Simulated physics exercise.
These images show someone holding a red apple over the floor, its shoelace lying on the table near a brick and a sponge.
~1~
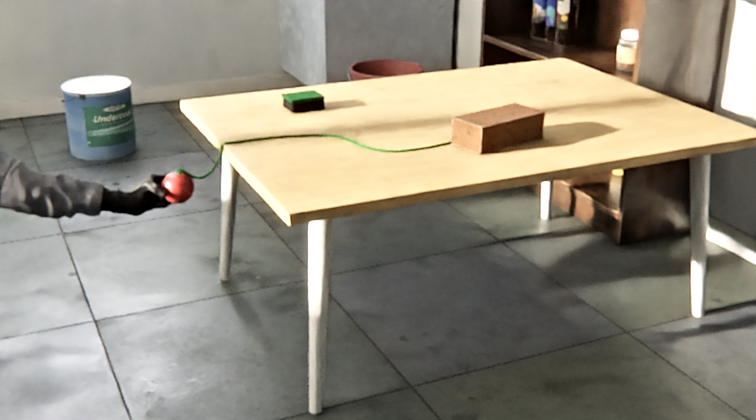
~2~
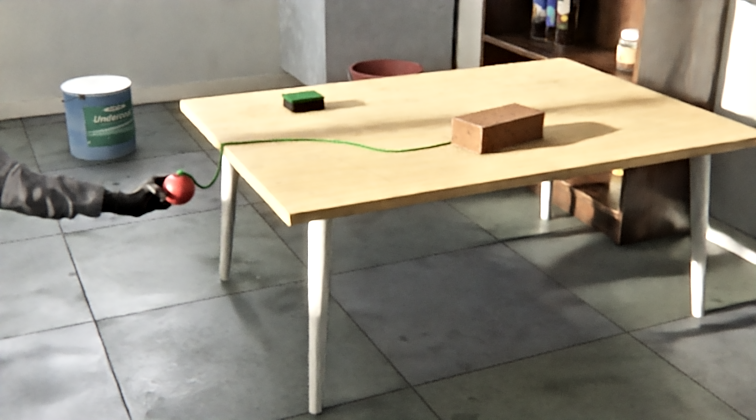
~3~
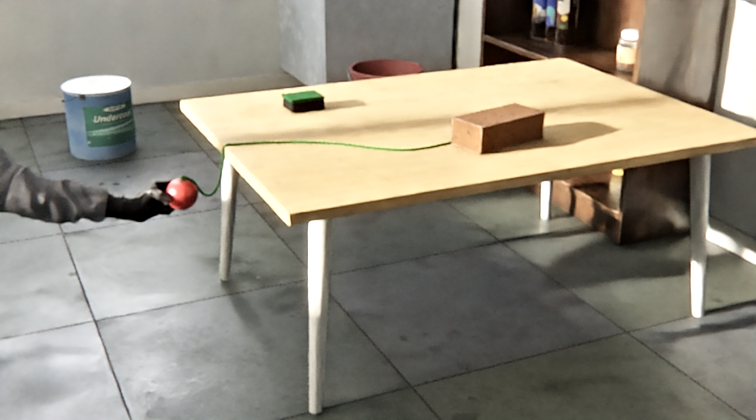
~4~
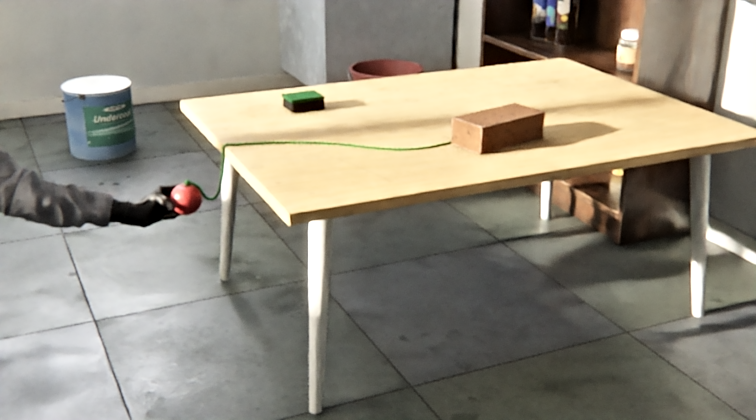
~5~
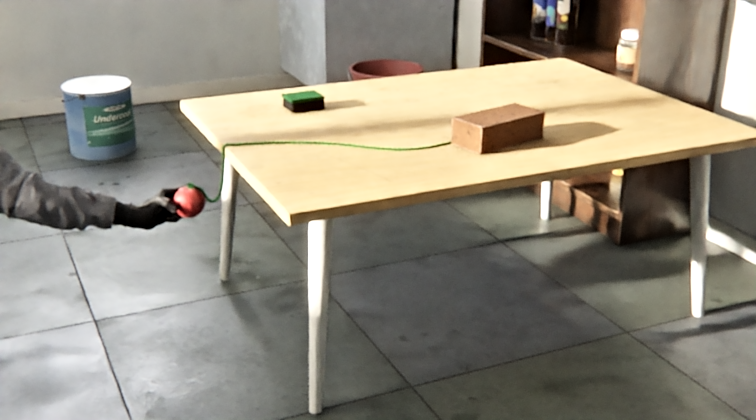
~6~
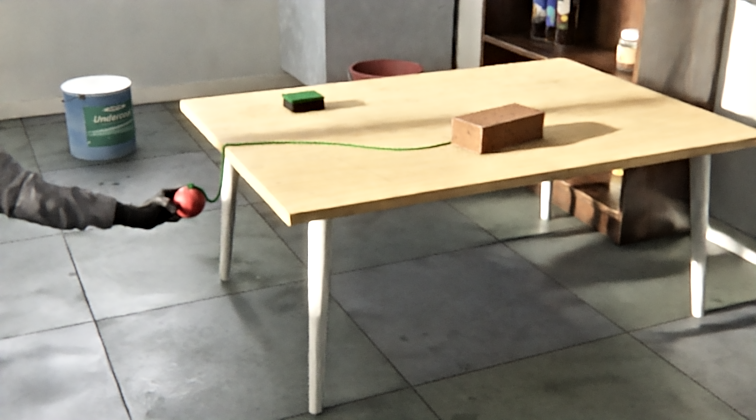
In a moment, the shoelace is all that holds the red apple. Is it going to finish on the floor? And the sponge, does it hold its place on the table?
The red apple ends up hanging; the sponge stays where it is.
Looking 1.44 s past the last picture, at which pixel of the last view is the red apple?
Somewhere around (280, 289), I reckon.
Then, 0.70 s later than the last view, apple above the floor near (281, 281); brick as before; sponge as before.
Then, 1.44 s later than the last view, apple above the floor near (280, 289); brick as before; sponge as before.
Finally, apple above the floor near (303, 283); brick as before; sponge as before. The red apple hangs in the air and the sponge remains where it stands.
